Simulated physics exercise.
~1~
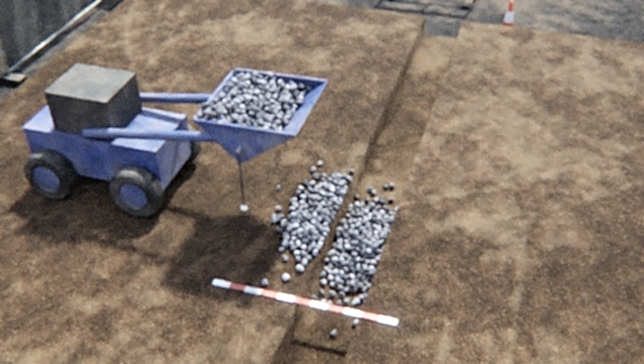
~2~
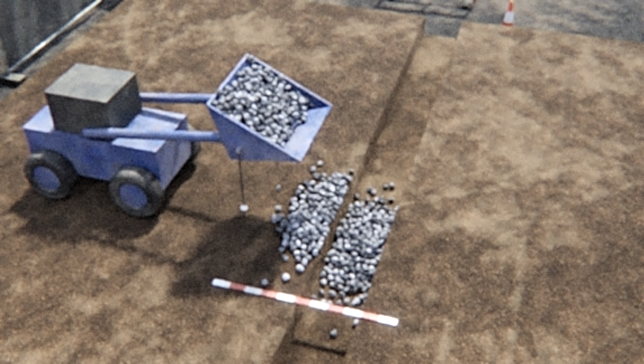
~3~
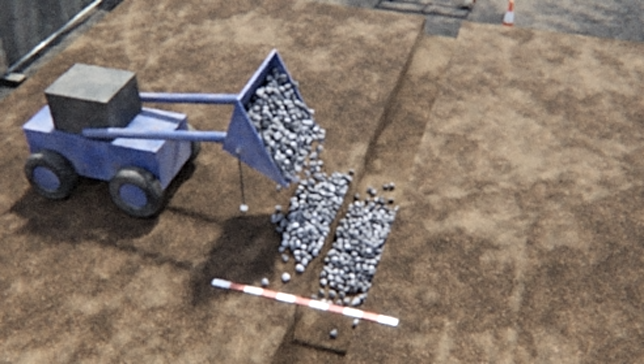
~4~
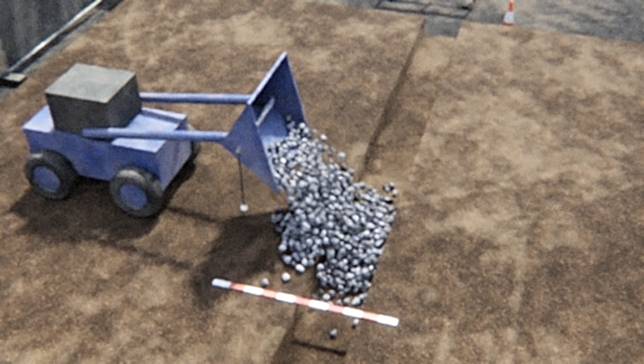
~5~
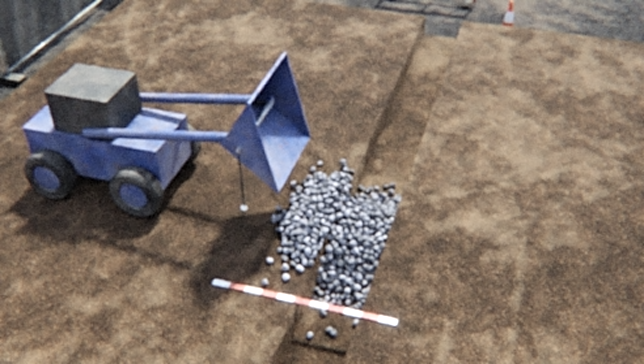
On a dirt site, a blue loader tips its bucket, spilling grey stones over the earlier heap.
